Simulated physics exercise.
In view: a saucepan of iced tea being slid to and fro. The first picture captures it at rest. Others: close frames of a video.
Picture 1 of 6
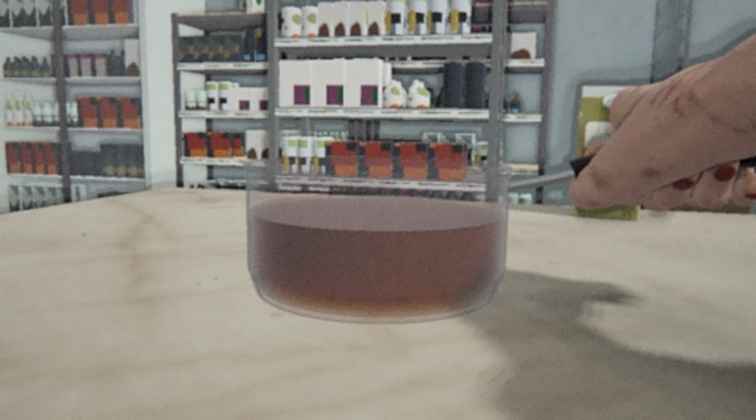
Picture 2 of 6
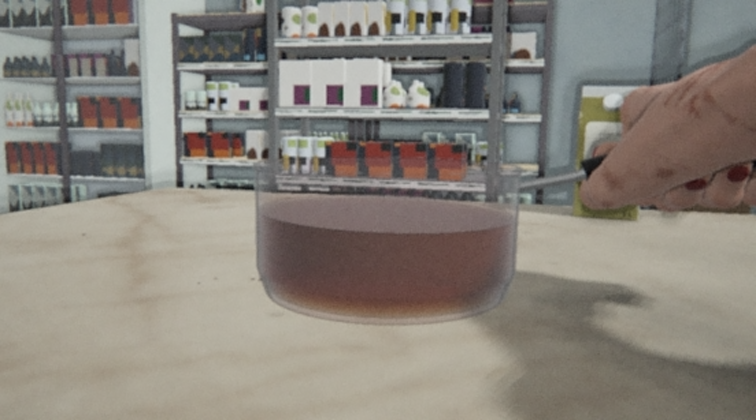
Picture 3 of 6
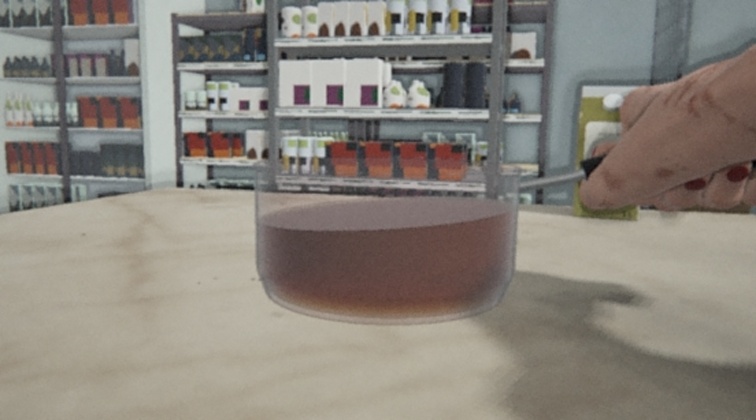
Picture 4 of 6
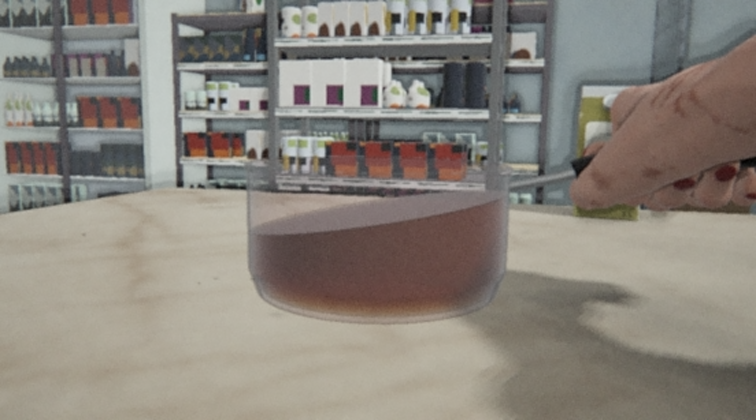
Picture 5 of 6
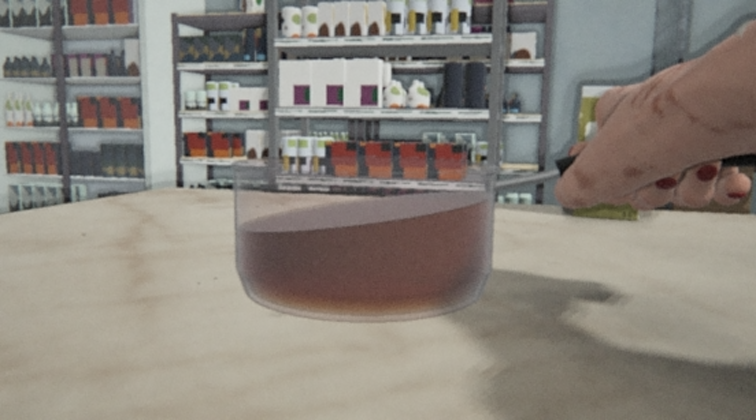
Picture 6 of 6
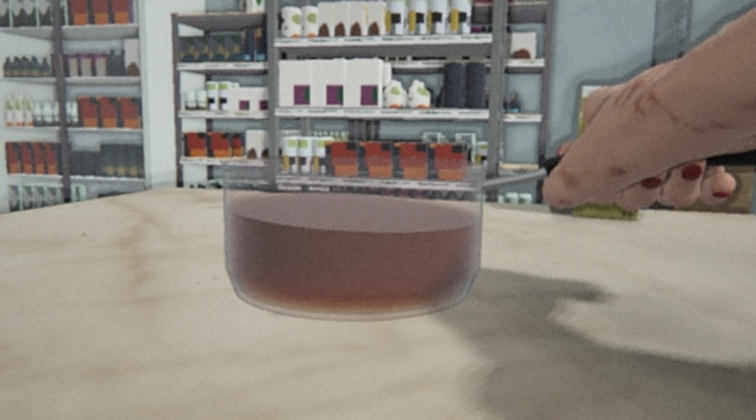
A hand with dark red nails reaches in from the right, gripping the handle of a clear saucepan on a pale, marbled tabletop, seen from just above table height in a shop. Reddish-brown liquid partly fills the pan, before shelves of white, orange and dark goods. The pan slides slightly right, then left, its liquid rising on the right before levelling, while the view stays still.
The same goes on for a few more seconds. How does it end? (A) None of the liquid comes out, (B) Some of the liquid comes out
Option B: Some of the liquid comes out.
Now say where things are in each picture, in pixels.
The first picture shows saucepan (377, 222) about two thirds full; at rest.
The second picture shows saucepan about two thirds full, surface at (386, 212); surface about level.
The third picture shows saucepan (386, 223) about two thirds full; surface a little higher on the right.
The fourth picture shows saucepan about two thirds full, surface at (377, 212); surface clearly higher on the right.
The fifth picture shows saucepan (365, 222) about two thirds full; surface clearly higher on the right.
The sixth picture shows saucepan about two thirds full, surface at (355, 210); surface about level.
Next, the highest wave so far goes over the rim.
Finally, the highest wave so far goes over the rim; some is on the top.
